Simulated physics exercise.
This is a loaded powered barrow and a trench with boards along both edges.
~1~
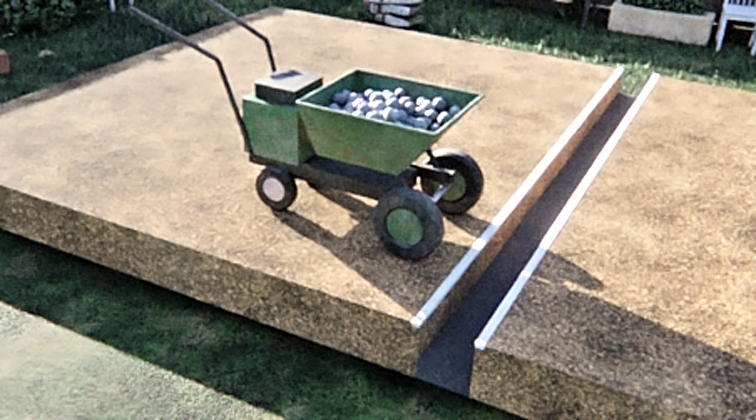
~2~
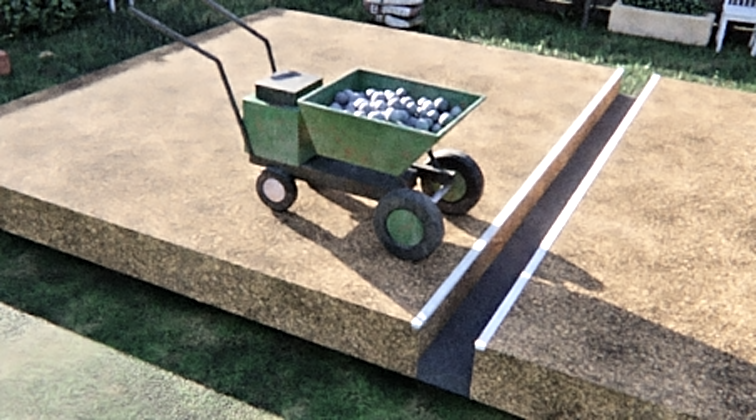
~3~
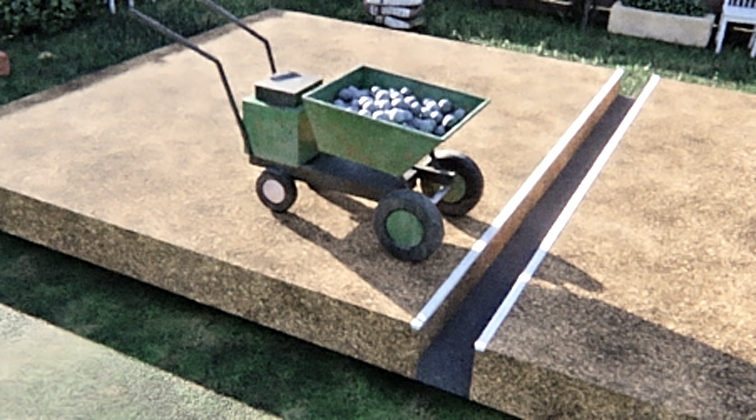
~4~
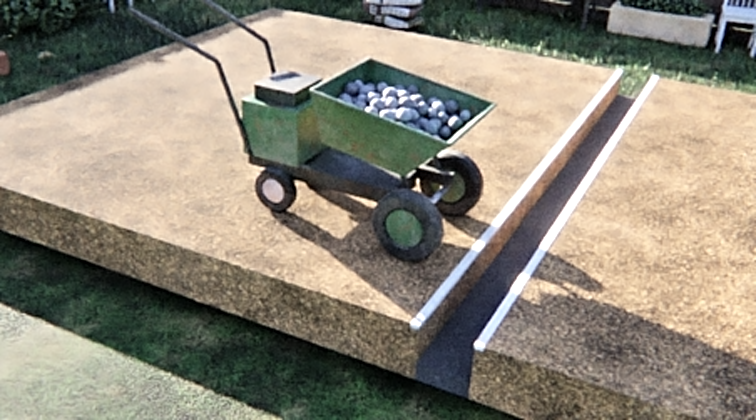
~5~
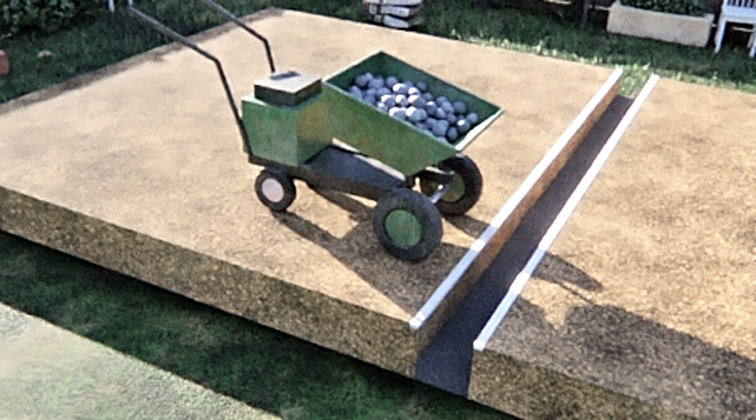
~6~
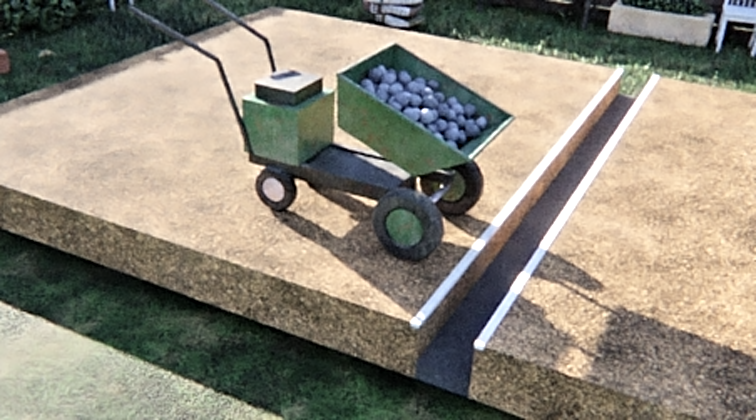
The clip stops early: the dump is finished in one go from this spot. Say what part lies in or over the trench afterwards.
The trench ends with only the smaller part of it.
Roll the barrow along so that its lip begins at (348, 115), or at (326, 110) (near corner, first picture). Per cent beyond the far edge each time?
First some 0, then 0 per cent.
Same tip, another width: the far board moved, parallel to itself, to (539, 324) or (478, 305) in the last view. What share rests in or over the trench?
Roughly 70 per cent, and 0 per cent.
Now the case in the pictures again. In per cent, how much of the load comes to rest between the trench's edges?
About 15 per cent.
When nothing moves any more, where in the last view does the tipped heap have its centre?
Close to (572, 266).
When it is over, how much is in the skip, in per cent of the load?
Roughly 0 in a hundred.
Soon after the last picture, skip tipped steeply; all in the skip.
A little later, skip tipped right over; about two thirds in the skip; about a third beyond it; a stray few falling.
Later still, skip tipped right over; a small part in the skip; a small part in or heaped over the trench; most beyond it.
By the end, skip tipped right over; a stray few in the skip; a small part in or heaped over the trench; most beyond it.
